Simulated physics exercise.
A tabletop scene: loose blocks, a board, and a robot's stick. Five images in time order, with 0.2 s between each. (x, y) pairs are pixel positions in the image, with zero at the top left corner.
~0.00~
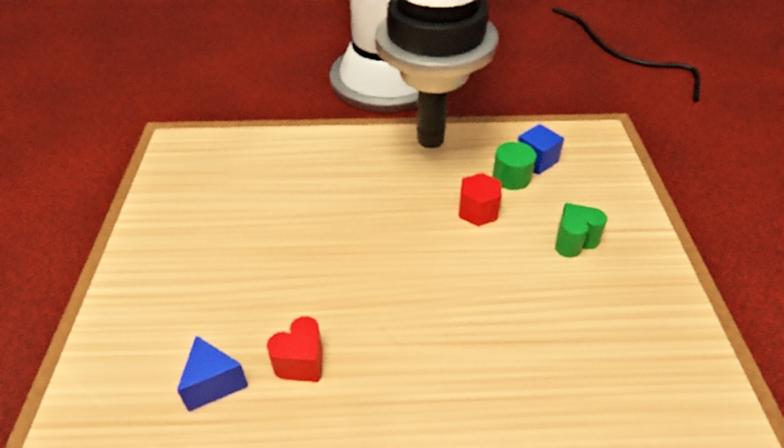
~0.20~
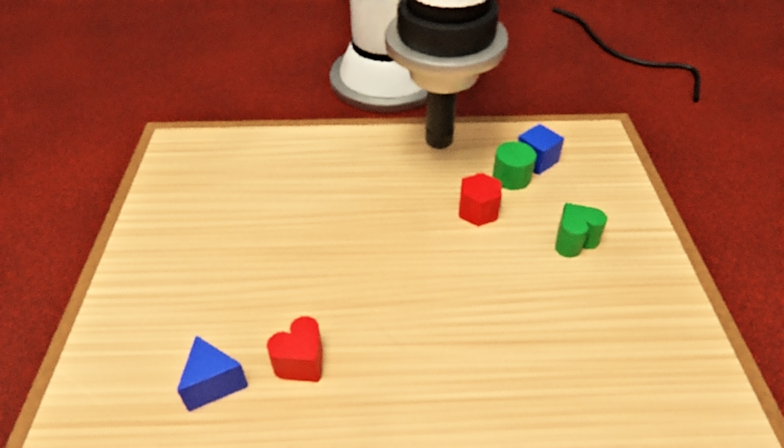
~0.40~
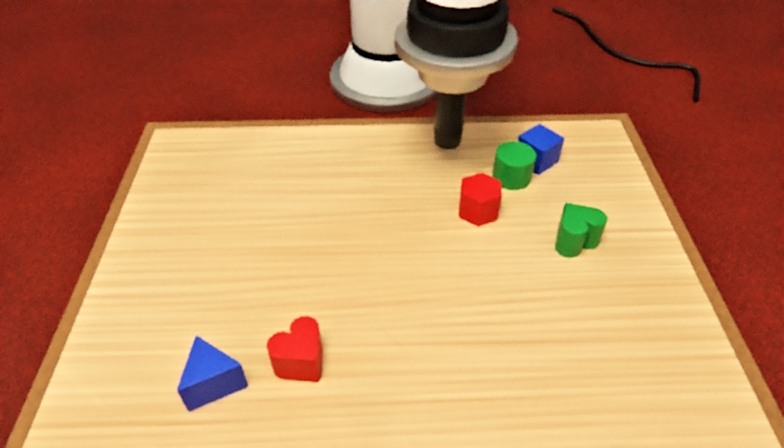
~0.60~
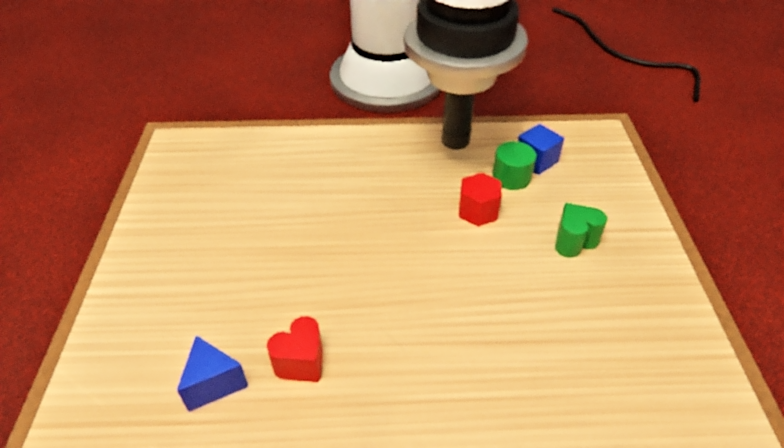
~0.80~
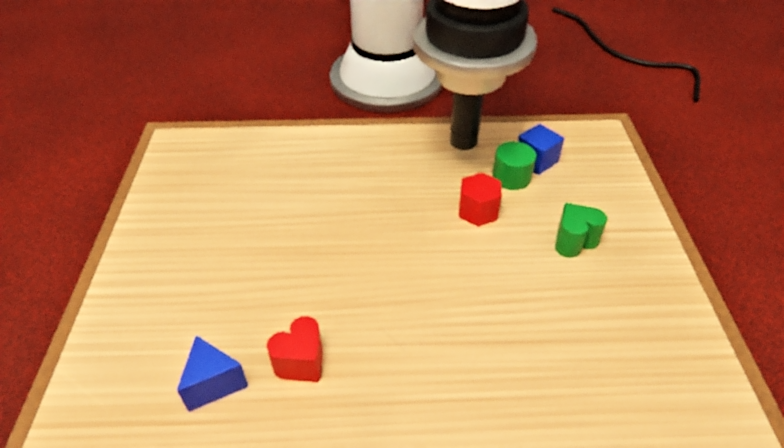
The clip opens on a wooden board holding red, green and blue blocks, with a robot arm's dark stick pointing down near the far edge. The stick slides a short way right in small, steady shifts, nearing the green disc, while all the blocks stay still.
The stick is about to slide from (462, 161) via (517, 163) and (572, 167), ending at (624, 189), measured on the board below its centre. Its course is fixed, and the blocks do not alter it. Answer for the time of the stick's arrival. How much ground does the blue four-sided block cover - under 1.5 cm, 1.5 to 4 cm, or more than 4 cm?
More than 4 cm.
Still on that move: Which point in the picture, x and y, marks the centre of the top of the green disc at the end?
I predict (547, 161).
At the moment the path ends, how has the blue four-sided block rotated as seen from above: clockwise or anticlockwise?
It makes a counterclockwise turn.
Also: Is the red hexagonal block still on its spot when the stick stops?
Yes, it checks out.
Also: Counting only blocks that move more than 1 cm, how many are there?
It should be two.
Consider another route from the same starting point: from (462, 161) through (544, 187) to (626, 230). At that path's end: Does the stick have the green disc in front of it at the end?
It seems so.
What follows on the original path. One third of the way, stick at (521, 145); green disc at (537, 159); blue four-sided block at (558, 136).
Two thirds of the way, stick at (578, 149); green disc at (547, 161); blue four-sided block at (614, 136), turned 20° anticlockwise.
At the end, stick at (631, 171); red hexagonal block in place; green disc at (547, 161); blue four-sided block at (635, 139), turned 75° anticlockwise.
